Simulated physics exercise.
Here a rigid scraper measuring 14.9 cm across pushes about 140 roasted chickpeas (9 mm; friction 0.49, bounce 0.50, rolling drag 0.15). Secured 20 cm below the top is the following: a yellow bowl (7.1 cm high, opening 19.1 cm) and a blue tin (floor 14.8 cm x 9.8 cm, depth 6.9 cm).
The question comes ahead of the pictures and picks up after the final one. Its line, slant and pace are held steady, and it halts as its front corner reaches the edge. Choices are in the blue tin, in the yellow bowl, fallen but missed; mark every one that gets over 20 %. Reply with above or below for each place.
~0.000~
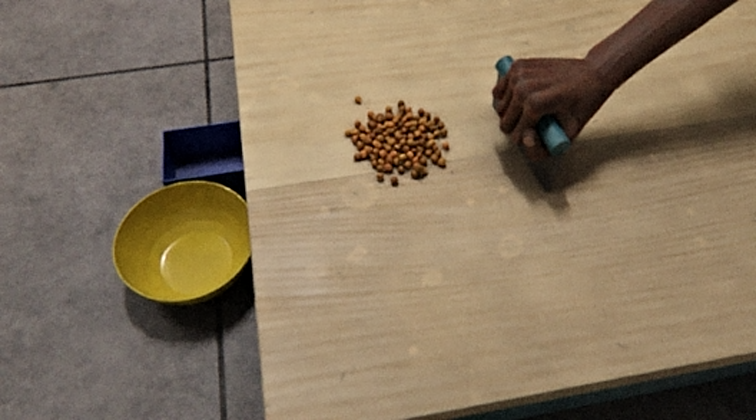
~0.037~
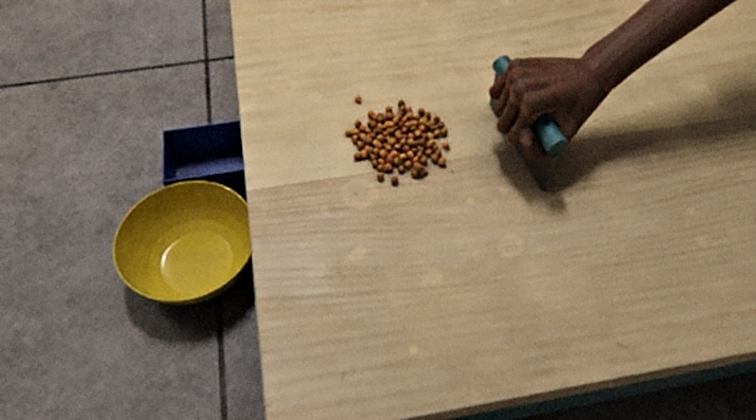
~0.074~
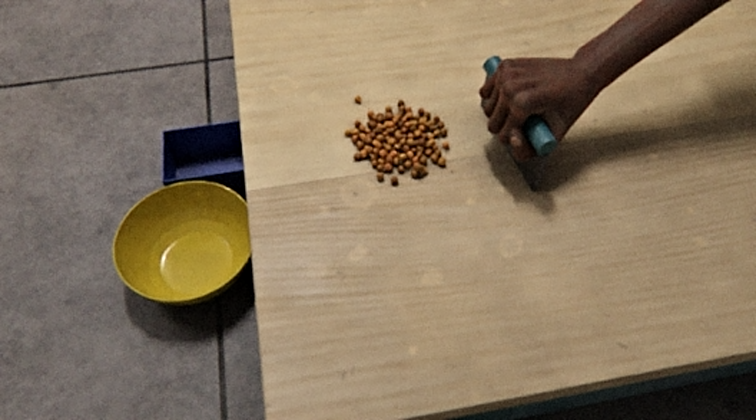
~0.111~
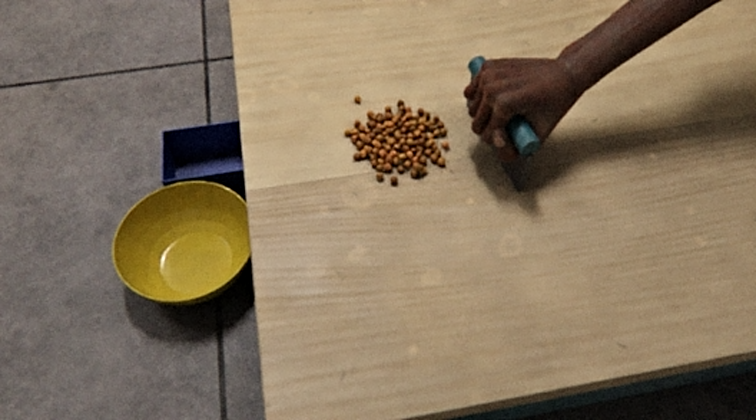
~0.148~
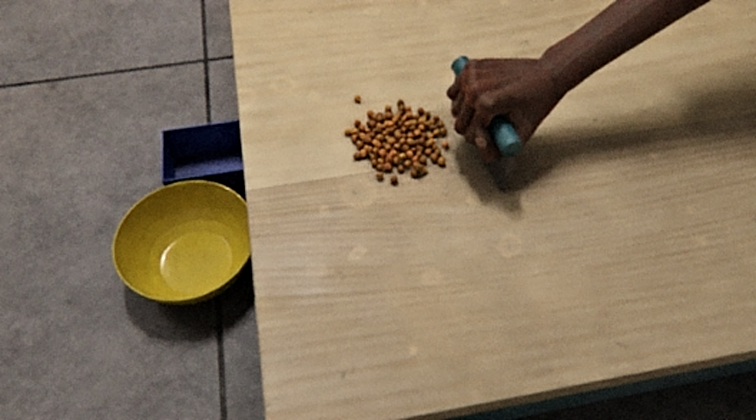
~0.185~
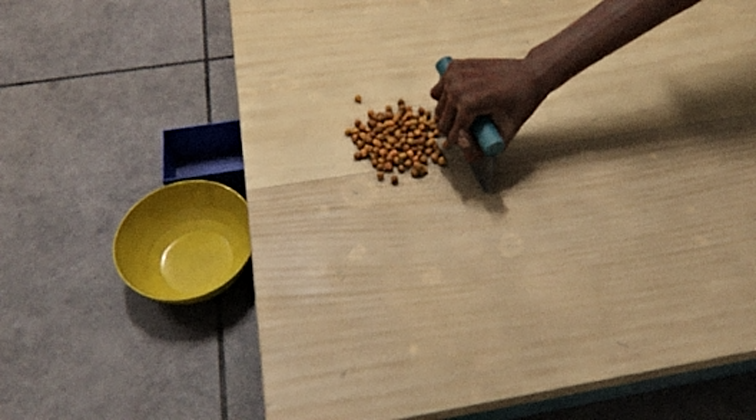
Blue tin: Below; yellow bowl: Above; missed: Below.
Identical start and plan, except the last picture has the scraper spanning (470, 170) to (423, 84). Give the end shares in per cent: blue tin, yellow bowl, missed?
Final shares - blue tin: 5%, yellow bowl: 65%, missed: 10%.
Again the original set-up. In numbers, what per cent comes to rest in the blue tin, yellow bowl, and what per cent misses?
In percent - blue tin 5, yellow bowl 65, missed 10.
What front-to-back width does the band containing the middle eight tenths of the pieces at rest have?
Estimated width: Near 20 cm.
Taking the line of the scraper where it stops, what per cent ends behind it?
20 per cent.
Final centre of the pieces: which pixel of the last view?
Look at about (196, 265), that's the middle.
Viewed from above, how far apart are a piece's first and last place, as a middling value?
I'd put it at around 30 centimetres.
Then, at 0.44 s, scraper 21 cm from its start, spill 16 cm wide; still on top 100 %.
After 0.69 s, scraper 33 cm from its start, spill 21 cm wide; off the edge, not caught 25 %, still on top 75 %.
Then, at 0.91 s, scraper 33 cm from its start, spill 22 cm wide; yellow bowl 60 %, blue tin 5 %, off the edge, not caught 10 %, still on top 25 %.
In the end, at 1.6 s, yellow bowl 65 %, blue tin 5 %, fallen but missed 10 %, still on top 25 %.
